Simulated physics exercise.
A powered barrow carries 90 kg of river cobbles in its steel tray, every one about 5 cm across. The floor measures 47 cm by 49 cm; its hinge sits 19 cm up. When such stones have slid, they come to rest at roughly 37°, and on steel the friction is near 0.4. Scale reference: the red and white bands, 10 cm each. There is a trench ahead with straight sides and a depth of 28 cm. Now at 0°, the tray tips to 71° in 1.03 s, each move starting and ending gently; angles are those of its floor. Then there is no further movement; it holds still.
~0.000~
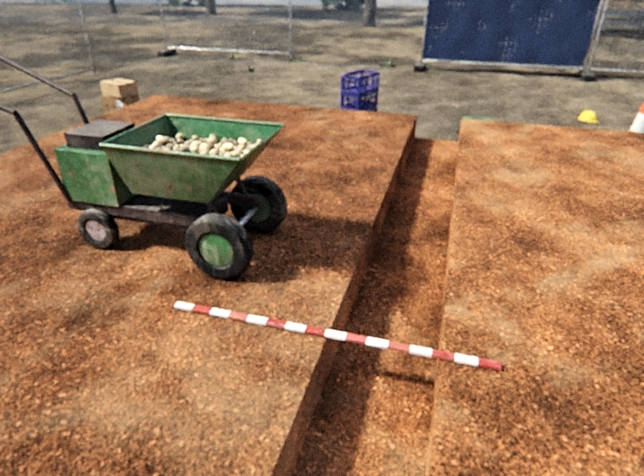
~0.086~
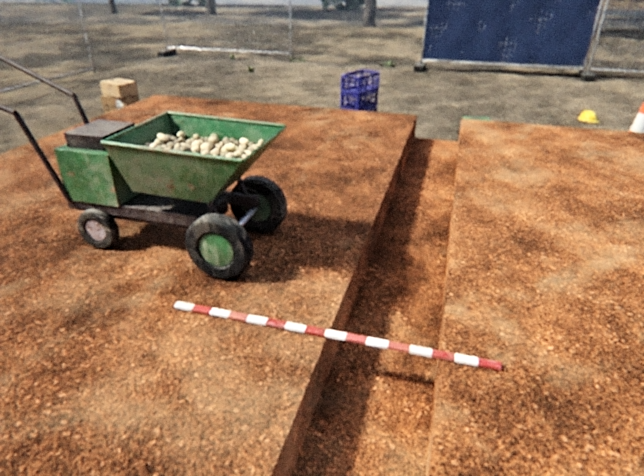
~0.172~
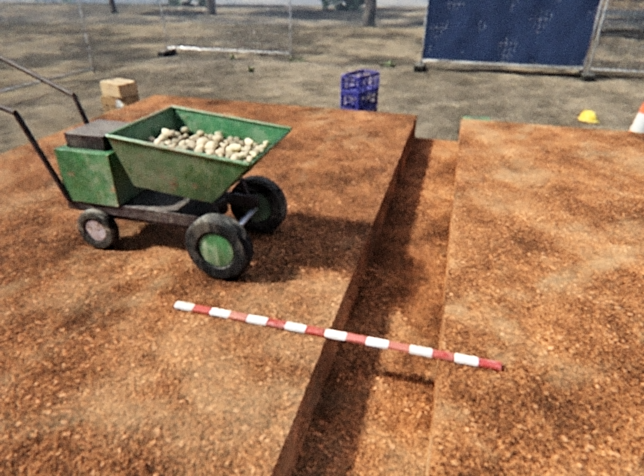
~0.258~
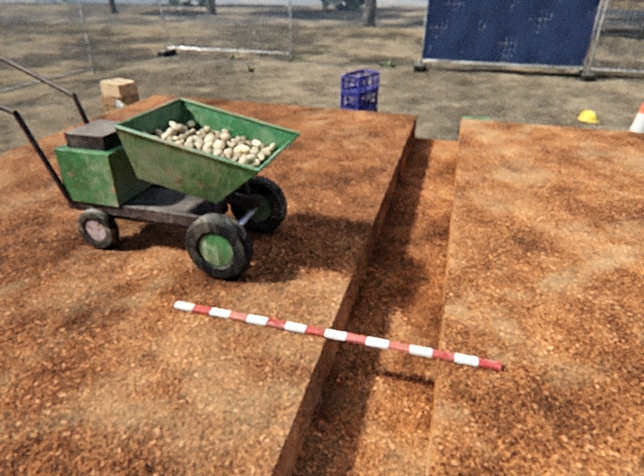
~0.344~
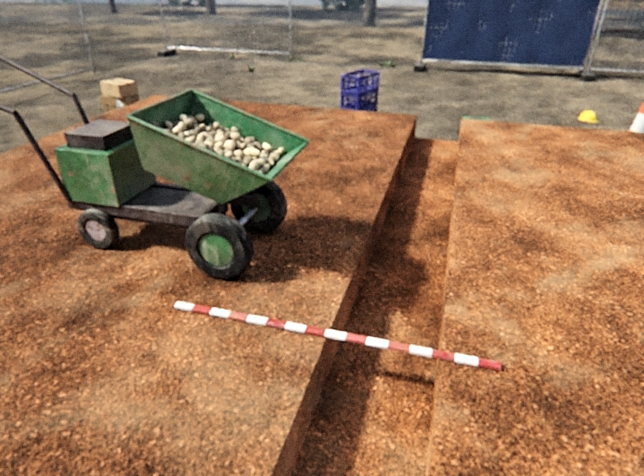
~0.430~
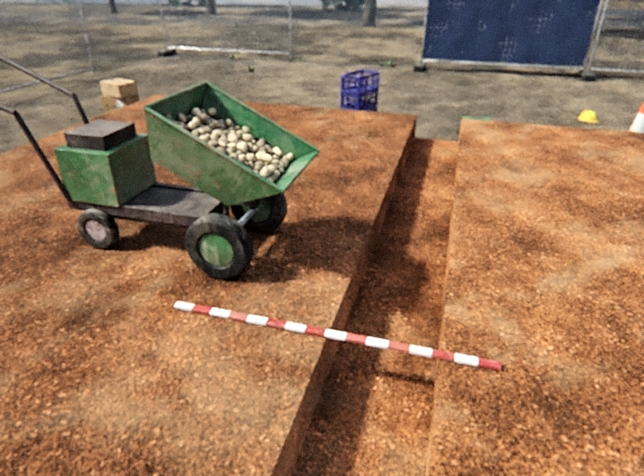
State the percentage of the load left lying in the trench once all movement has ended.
The share left there is about 94 per cent.
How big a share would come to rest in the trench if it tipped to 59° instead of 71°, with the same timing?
I'd expect around 60 in a hundred.
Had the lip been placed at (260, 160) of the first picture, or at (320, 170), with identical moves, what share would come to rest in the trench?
First some 100, then 75 per cent.
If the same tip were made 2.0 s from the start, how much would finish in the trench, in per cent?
Then some 90 per cent would.
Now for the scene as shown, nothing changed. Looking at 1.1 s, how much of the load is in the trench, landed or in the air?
Around 30 per cent of it.
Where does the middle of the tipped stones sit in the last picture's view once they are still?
Their centre sits close to (391, 306).
After 0.8 s the floor is at 60°; 100 % in the tray; the foremost stones are at (318, 215).
After 1.1 s the floor is at 71°; 60 % in the tray, 11 % short of the trench, 30 % in the trench; the foremost stones are at (396, 317).
After 1.5 s the floor is at 71°; 19 % in the tray, 11 % short of the trench, 70 % in the trench; the foremost stones are at (435, 335).
After 3.4 s the floor is at 71°; 0 % in the tray, 6 % short of the trench, 94 % in the trench; the foremost stones are at (437, 317).
